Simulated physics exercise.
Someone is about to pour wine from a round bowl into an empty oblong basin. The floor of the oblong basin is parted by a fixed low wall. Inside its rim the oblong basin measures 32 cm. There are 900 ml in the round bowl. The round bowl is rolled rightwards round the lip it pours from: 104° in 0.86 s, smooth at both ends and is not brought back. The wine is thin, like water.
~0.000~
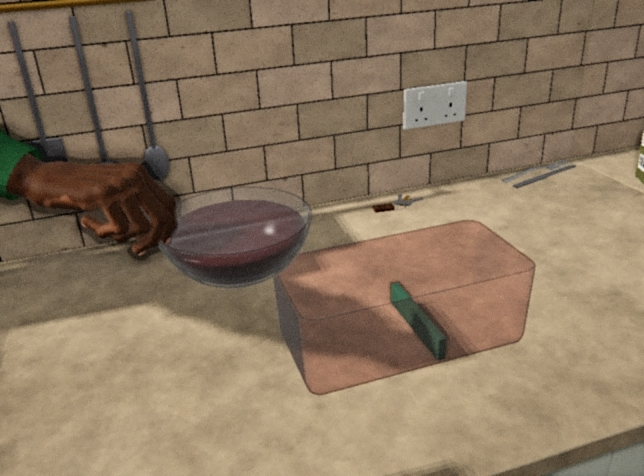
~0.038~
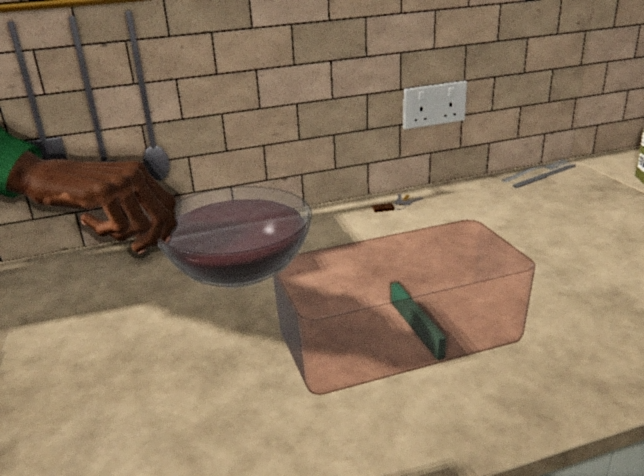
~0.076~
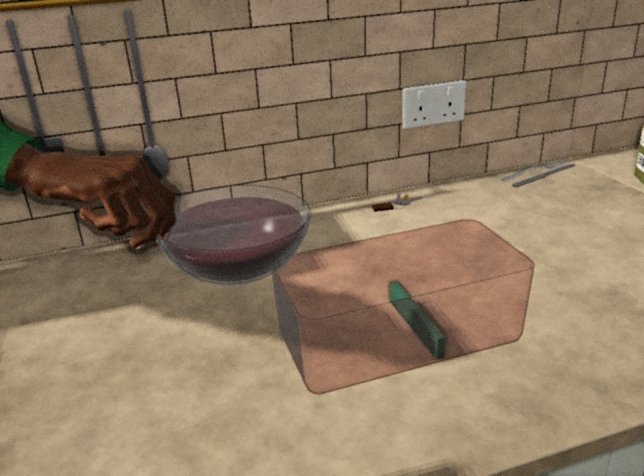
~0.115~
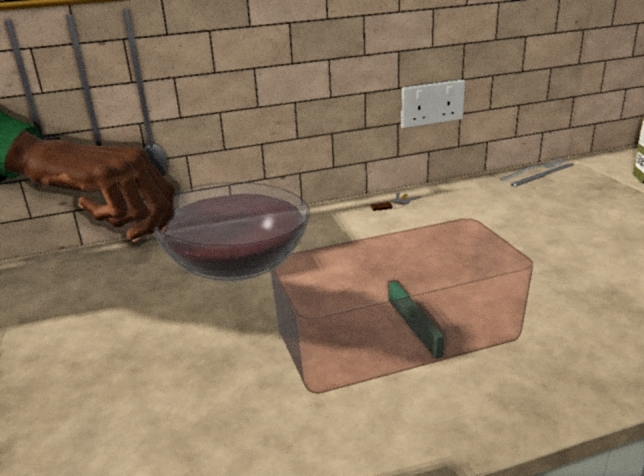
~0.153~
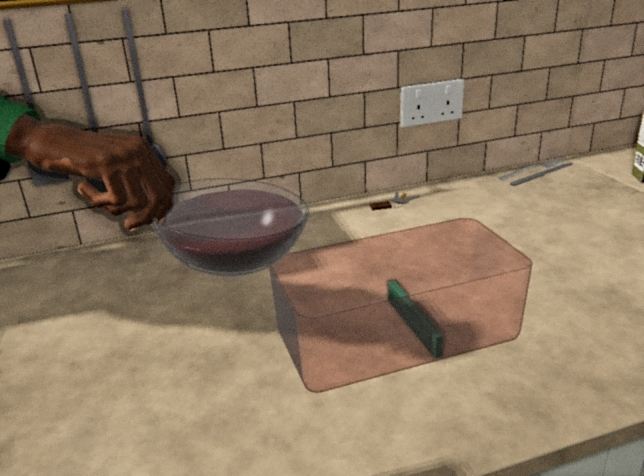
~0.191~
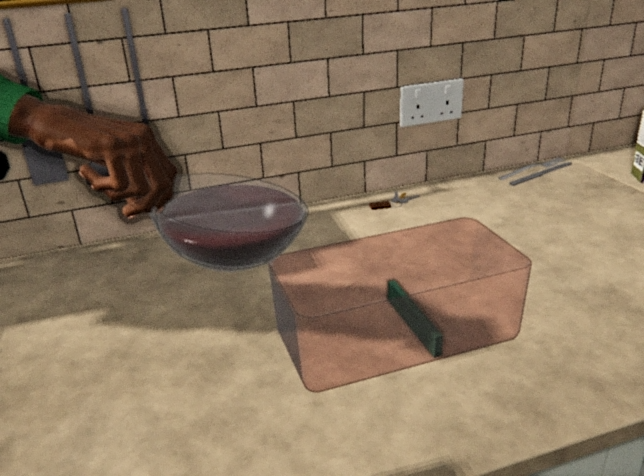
On a kitchen counter, a hand slightly tilts a round bowl of wine rightwards beside an oblong basin.
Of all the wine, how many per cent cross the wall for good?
Roughly 21 per cent is past the wall.
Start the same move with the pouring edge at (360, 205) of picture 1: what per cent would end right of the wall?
Then about 65 per cent.
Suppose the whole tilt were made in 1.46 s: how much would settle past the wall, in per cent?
In that case some 10 per cent.
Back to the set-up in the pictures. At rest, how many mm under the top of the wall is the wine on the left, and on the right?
Some 12 mm on the left and 26 mm on the right.
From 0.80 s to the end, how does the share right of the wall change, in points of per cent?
The share moves up, by some 6 per cent.
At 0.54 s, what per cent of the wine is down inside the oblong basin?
About 12 per cent.
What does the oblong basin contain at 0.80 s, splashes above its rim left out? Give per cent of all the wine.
Near 92 in a hundred.
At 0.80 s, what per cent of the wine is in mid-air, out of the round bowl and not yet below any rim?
Near 8 in a hundred.
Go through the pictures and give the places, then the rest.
In the first picture, tilt 0°; pouring edge (308, 206); surface from (160, 240) to (302, 213); the oblong basin's rim runs from (285, 291) to (505, 242); the wall's top is at (417, 310).
In the second picture, tilt 1°; pouring edge (307, 205); surface from (160, 239) to (302, 213).
In the third picture, tilt 2°; pouring edge (307, 205); surface from (159, 237) to (301, 211).
In the fourth picture, tilt 5°; pouring edge (305, 204); surface from (158, 232) to (301, 209).
In the fifth picture, tilt 8°; pouring edge (304, 204); surface from (157, 227) to (299, 205).
In the sixth picture, tilt 12°; pouring edge (304, 203); surface from (157, 219) to (299, 200).
By 0.54 s the tilt is 73° and 39 per cent is still to pour, 11 is left of the wall and 0 right of it.
By 0.80 s the tilt is 103° and 0 per cent is still to pour, 78 is left of the wall and 15 right of it.
By 1.07 s the tilt is 104° and 0 per cent is still to pour, 81 is left of the wall and 15 right of it.
By 1.36 s the tilt is 104° and 0 per cent is still to pour, 76 is left of the wall and 21 right of it.
At rest 76 per cent lies left of the wall, 21 right of it and 3 outside.
